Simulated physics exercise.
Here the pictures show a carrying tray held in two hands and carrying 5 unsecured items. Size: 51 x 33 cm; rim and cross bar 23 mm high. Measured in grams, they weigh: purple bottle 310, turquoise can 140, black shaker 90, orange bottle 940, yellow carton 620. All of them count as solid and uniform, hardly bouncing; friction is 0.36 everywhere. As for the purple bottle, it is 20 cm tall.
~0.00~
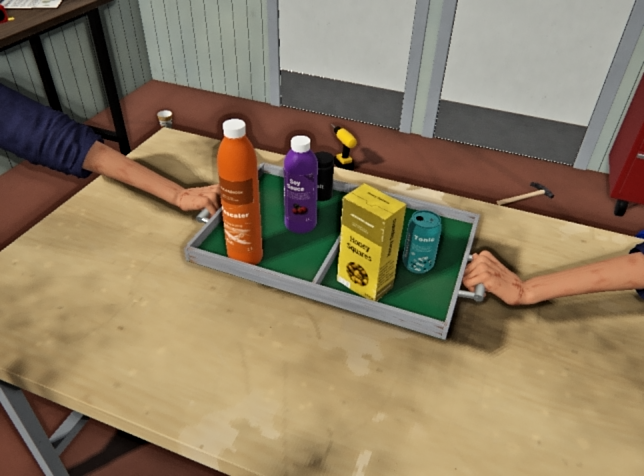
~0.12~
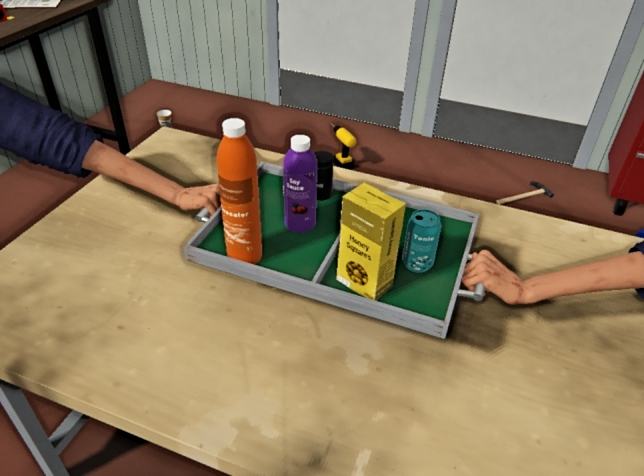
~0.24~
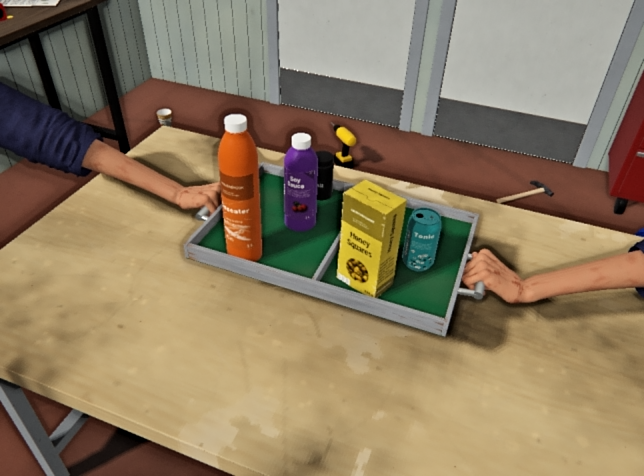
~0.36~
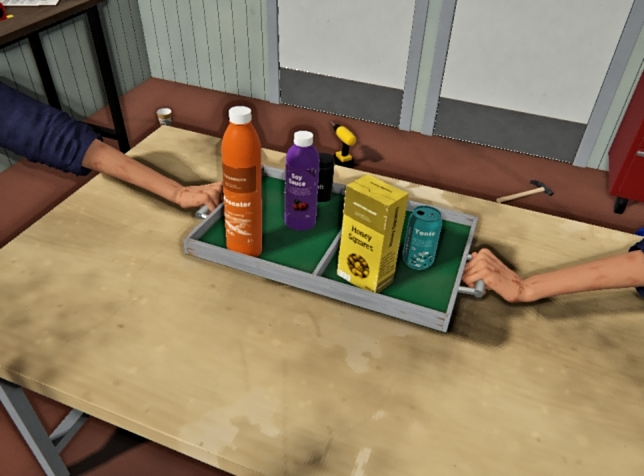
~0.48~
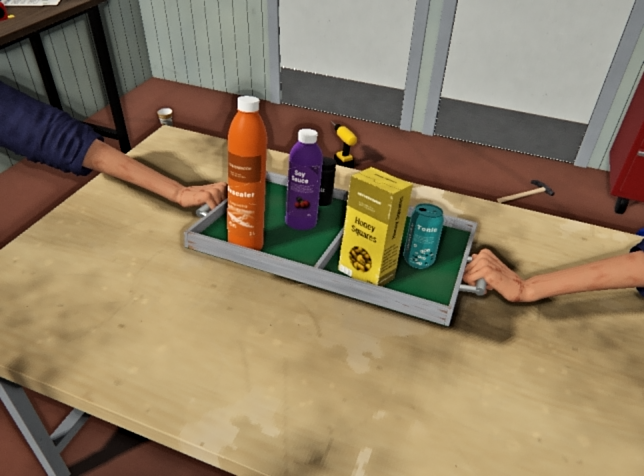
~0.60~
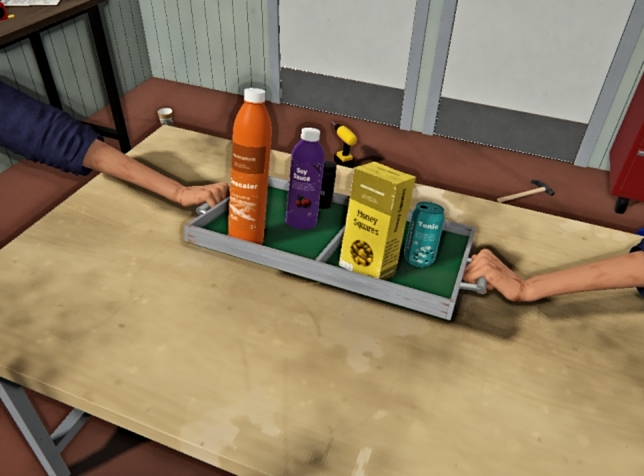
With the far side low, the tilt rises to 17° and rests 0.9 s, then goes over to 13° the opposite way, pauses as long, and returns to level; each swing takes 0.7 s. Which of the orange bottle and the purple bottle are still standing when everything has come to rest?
The orange bottle is not, the purple bottle is not.
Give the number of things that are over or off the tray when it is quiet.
Total count: 5.
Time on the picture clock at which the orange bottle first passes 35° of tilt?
It happens near 1.0 s.
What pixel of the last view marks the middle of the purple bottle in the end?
It settles at around (353, 184).
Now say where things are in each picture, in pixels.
Tray level; orange bottle (240, 197); purple bottle (301, 185), in the first picture.
Tray level; yellow carton (369, 244); turquoise can (421, 242), in the second picture.
Tilt 1°, far edge down; black shaker (322, 176); yellow carton (369, 241), in the third picture.
Tilt 5°, far edge down; turquoise can (422, 239); black shaker (322, 178), in the fourth picture.
Tilt 10°, far edge down; yellow carton (374, 229); turquoise can (423, 237), in the fifth picture.
Tilt 14°, far edge down; orange bottle (250, 171); purple bottle (306, 179), in the sixth picture.
By 1.20 s, tilt 17°, far edge down; orange bottle on its side near (282, 187); purple bottle rocked 42° off its seat near (333, 174); yellow carton rocked 12° off its seat.
By 1.60 s, tilt 17°, far edge down; black shaker now off the tray; purple bottle on its side near (363, 189); orange bottle on its side near (274, 185).
By 2.20 s, tilt 8°, near edge down; purple bottle on its side near (359, 165); orange bottle on its side near (270, 175); yellow carton on its side.
When it is over (4.5 s), off the tray and tipped over, black shaker; lying over on the tray, purple bottle, turquoise can, orange bottle and yellow carton. In the last view, orange bottle near (263, 175), purple bottle near (353, 184).
